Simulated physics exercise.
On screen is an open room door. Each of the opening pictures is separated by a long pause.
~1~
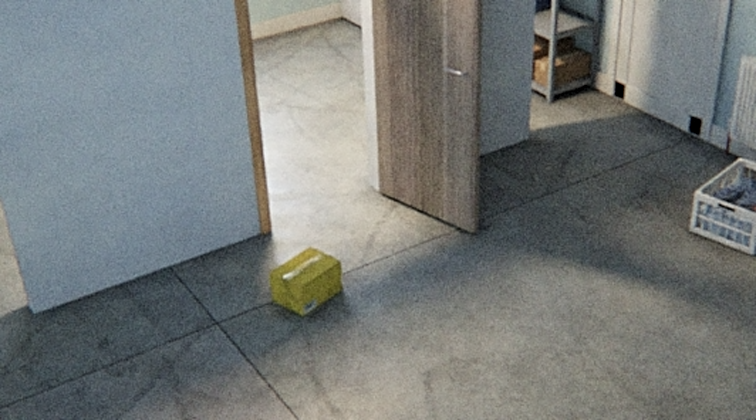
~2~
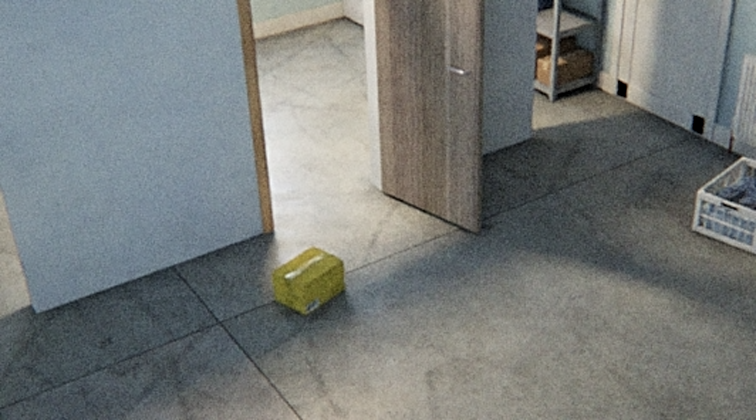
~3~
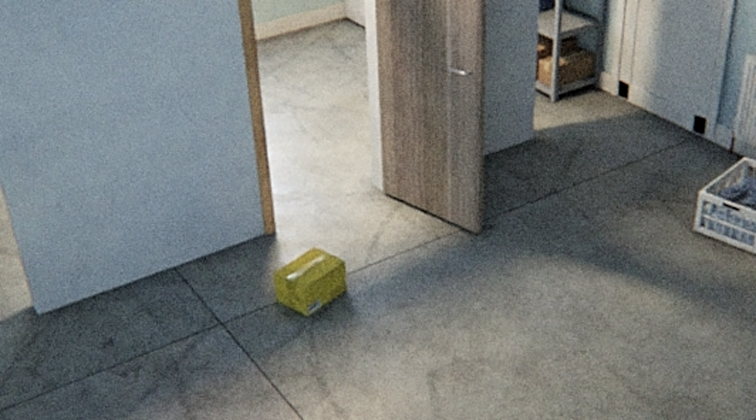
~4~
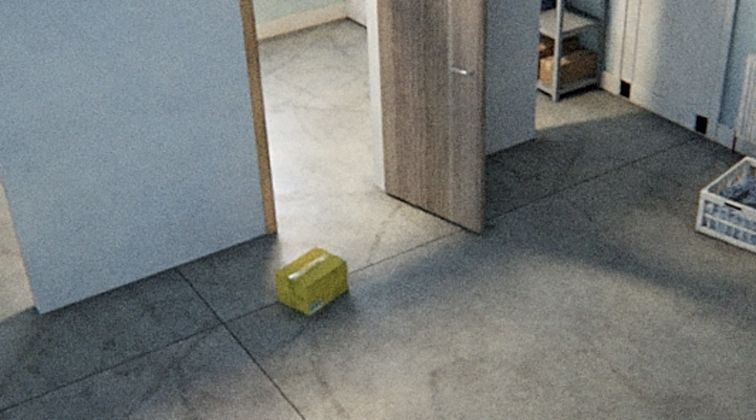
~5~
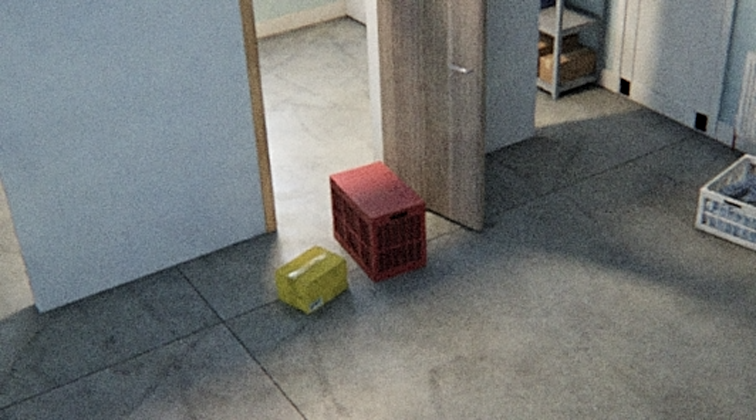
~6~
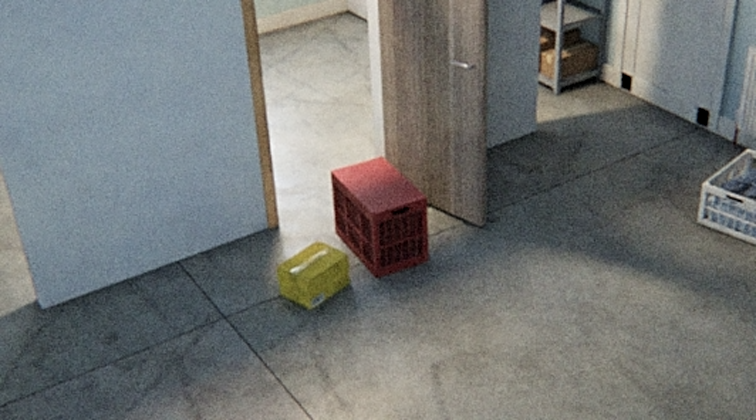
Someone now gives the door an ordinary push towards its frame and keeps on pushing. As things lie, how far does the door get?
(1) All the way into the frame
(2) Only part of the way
Only part of the way (2).
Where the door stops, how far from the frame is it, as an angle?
Roughly 70 degrees open.
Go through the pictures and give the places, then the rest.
The first frame shows door wide open and still; yellow box (307, 281).
The second frame shows door wide open and still; yellow box (309, 280).
The third frame shows door wide open and still; yellow box (311, 281).
The fourth frame shows door wide open and still; yellow box (312, 281).
The fifth frame shows door wide open and still; yellow box (312, 279).
The sixth frame shows door wide open and still; red chest (379, 216); yellow box (314, 275).
Then, 0.60 s after the last picture, door 92° open.
Then, 0.90 s after the last picture, door 79° open.
At rest, door 71° open; both in place. Seen from the same camera at the end, red chest near (378, 216).
